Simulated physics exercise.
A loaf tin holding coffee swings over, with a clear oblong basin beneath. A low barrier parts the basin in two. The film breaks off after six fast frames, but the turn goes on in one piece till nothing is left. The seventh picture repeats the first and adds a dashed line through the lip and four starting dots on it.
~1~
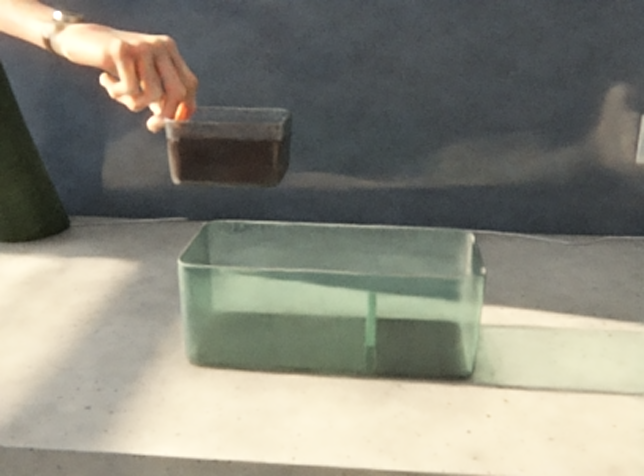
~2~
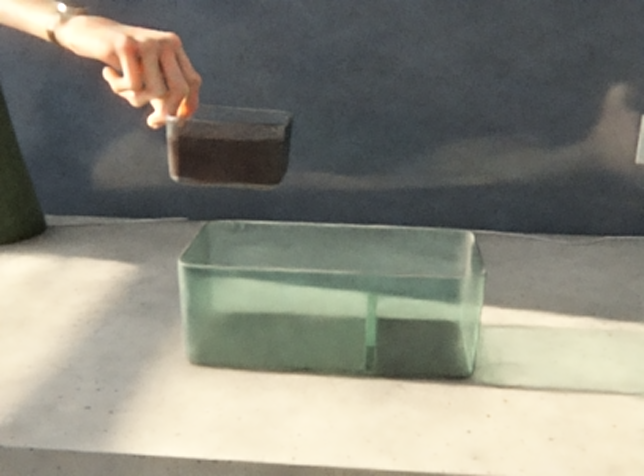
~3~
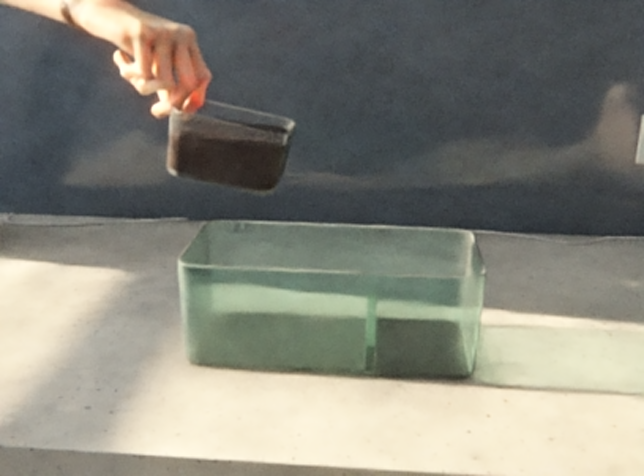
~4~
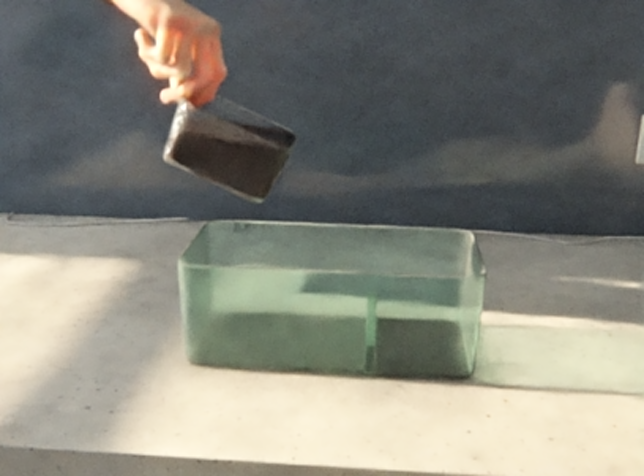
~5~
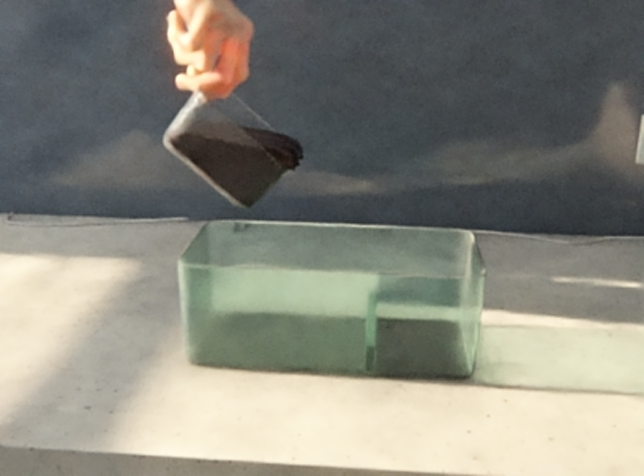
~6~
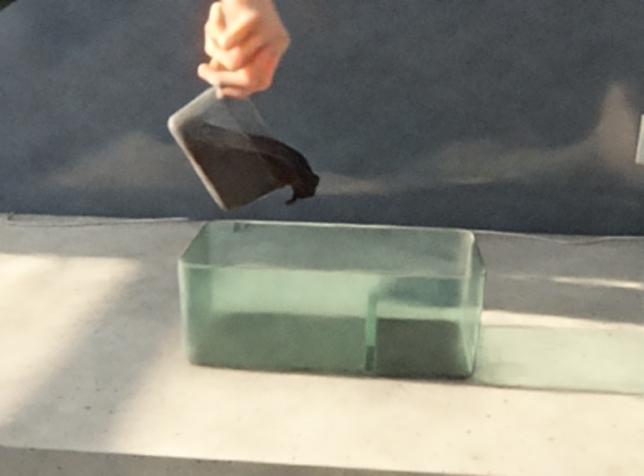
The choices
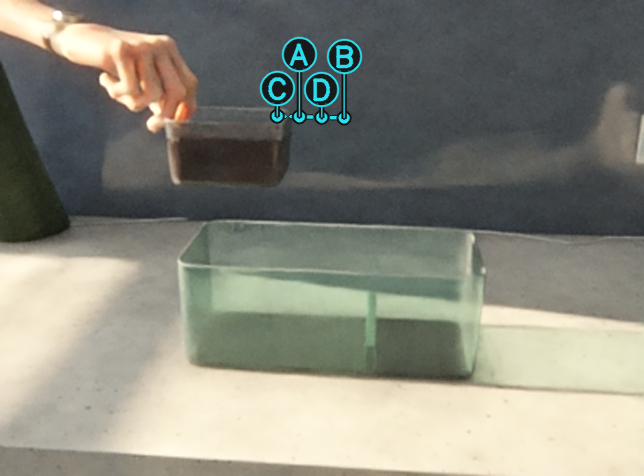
Above a clear divided basin, a hand tilts a tin rightward, and dark coffee emerges.
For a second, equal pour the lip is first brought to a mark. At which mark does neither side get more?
The best spot is B.
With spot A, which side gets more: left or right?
The left one.
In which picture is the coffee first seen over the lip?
Picture 5.
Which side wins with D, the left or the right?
More ends on the left.
On the marked copy, A at (299, 116); B at (344, 118); C at (277, 116); D at (321, 117).
Choosing A, about 81 % ends left of the wall and 17 % right of it.
Choosing B, about 47 % ends left of the wall and 50 % right of it; 3 % is lost outside.
Choosing C, about 77 % ends left of the wall and 19 % right of it; 4 % is lost outside.
Choosing D, about 67 % ends left of the wall and 31 % right of it.
